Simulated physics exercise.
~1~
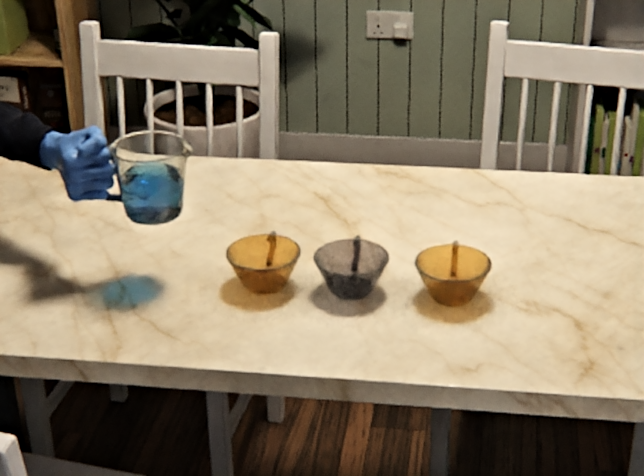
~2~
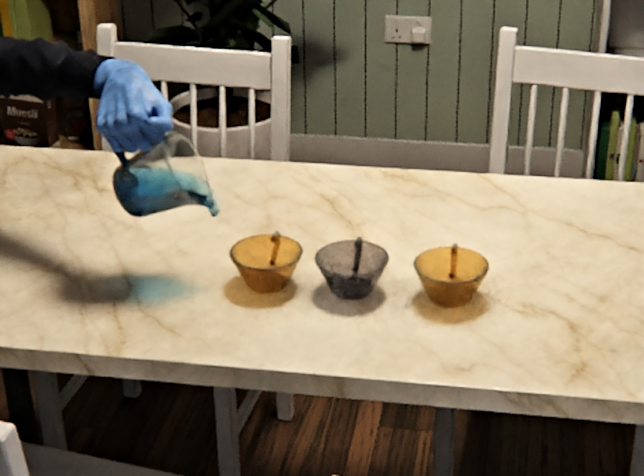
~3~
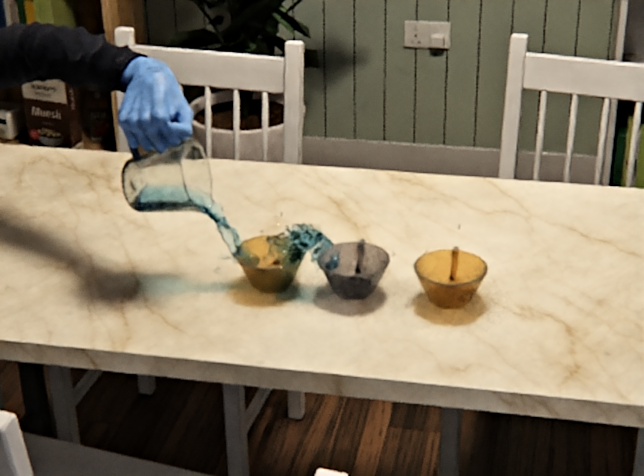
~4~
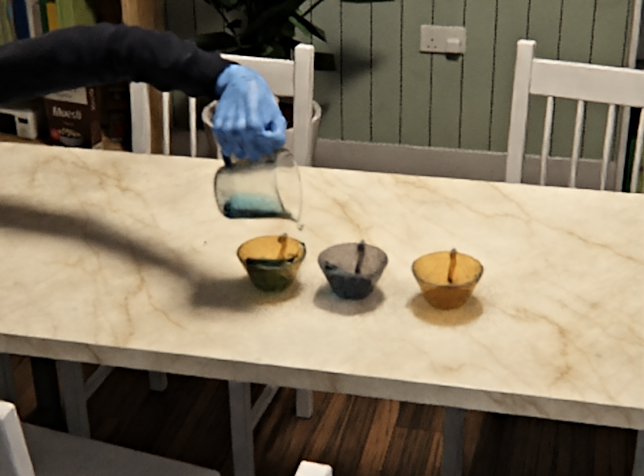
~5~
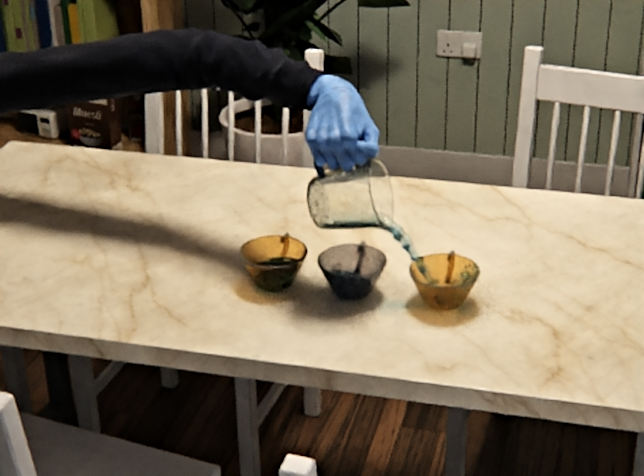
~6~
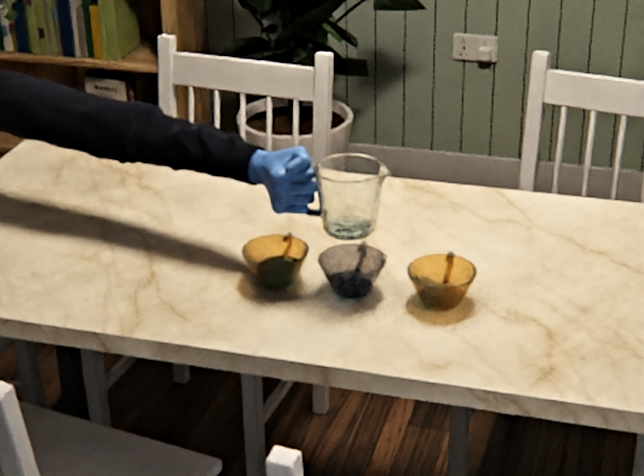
A blue-gloved hand in a dark sleeve holds a clear glass jug of blue liquid over a pale marble table, seen from slightly above, with white chairs and a green panelled wall behind. Three small translucent cups stand in a line, amber at left and right, grey in the middle. The hand tips the jug rightwards and pours into the left cup, some liquid splashing towards the grey one. It moves right along the row, and a stream runs into the right cup. Finally the jug turns back upright, nearly empty, with dark liquid showing in the left and middle cups.
